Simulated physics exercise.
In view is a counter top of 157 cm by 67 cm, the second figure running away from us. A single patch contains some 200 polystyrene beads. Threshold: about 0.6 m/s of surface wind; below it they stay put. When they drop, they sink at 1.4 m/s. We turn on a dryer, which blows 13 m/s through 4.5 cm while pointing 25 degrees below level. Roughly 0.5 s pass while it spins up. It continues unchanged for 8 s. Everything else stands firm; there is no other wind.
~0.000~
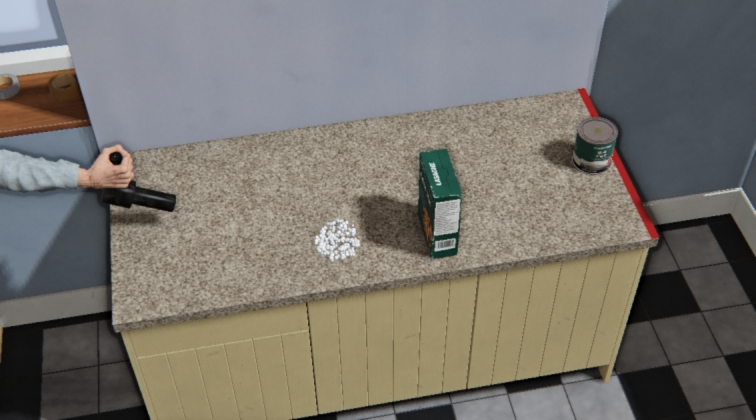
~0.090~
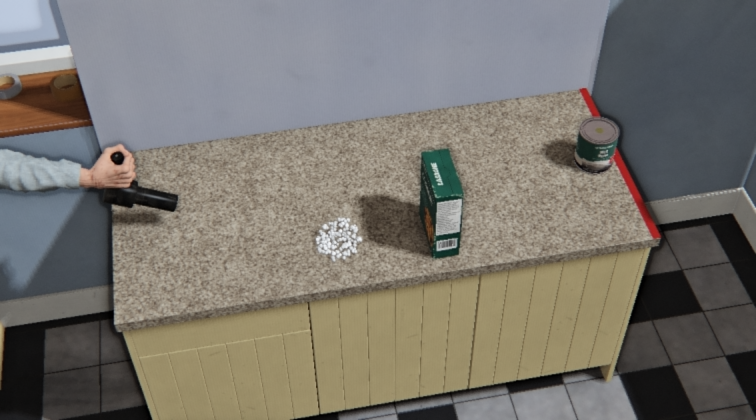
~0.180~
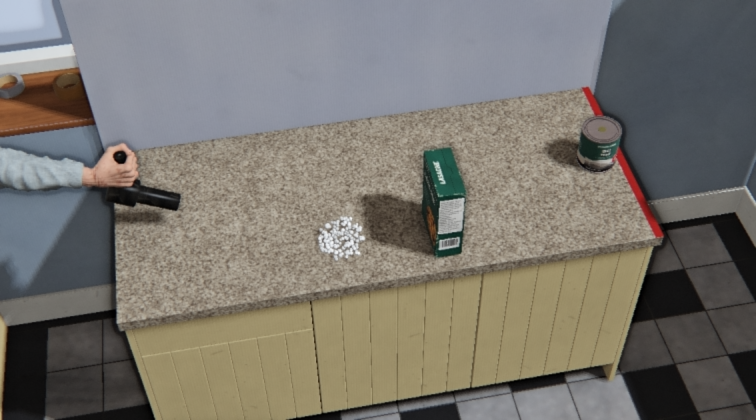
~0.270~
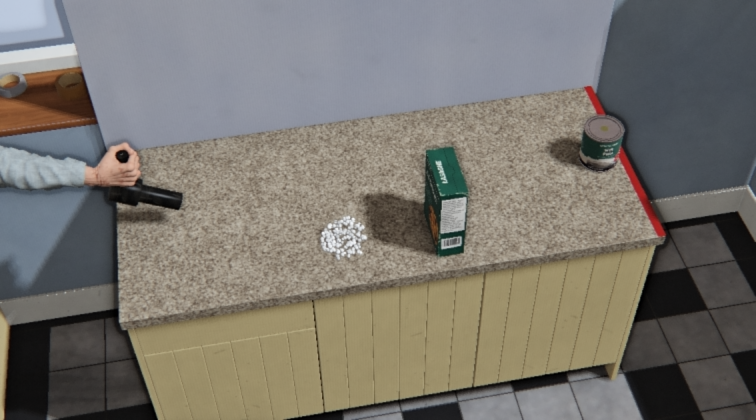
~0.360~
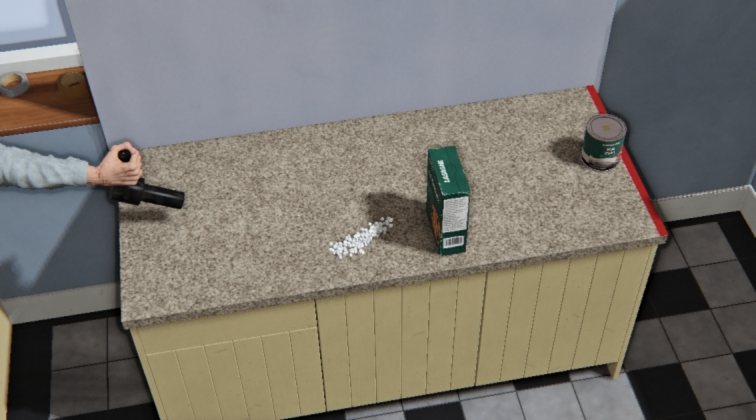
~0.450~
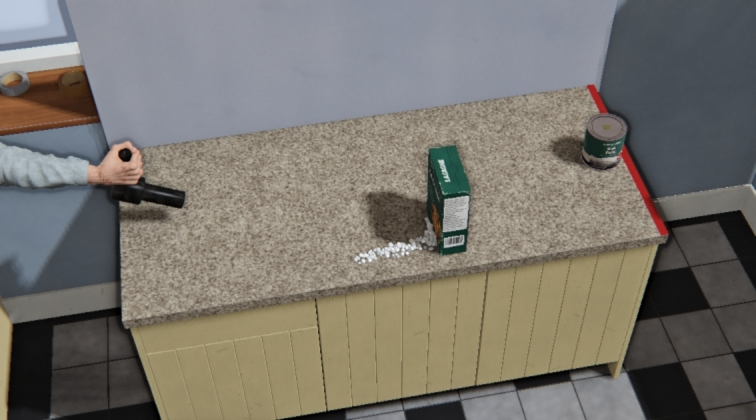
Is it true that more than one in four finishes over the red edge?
Within the limit.
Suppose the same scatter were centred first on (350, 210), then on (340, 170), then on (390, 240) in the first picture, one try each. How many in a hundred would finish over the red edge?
Taking the three spots in order, you'd get around 60 percent, 100 percent and 0 percent.
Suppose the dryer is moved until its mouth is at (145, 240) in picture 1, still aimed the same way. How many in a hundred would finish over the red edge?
Then around 40 percent.
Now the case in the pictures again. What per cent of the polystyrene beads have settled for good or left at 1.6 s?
I reckon around 100 per cent.
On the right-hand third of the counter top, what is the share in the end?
I'd estimate around 0 per cent.
After 1.6 s, 0 % are over the red edge; 100 % have settled or left.
After 2.6 s, 0 % are over the red edge; 100 % have settled or left.
After 4.4 s, 0 % are over the red edge; 100 % have settled or left.
After 8.0 s, at the end, 0 % are over the red edge.
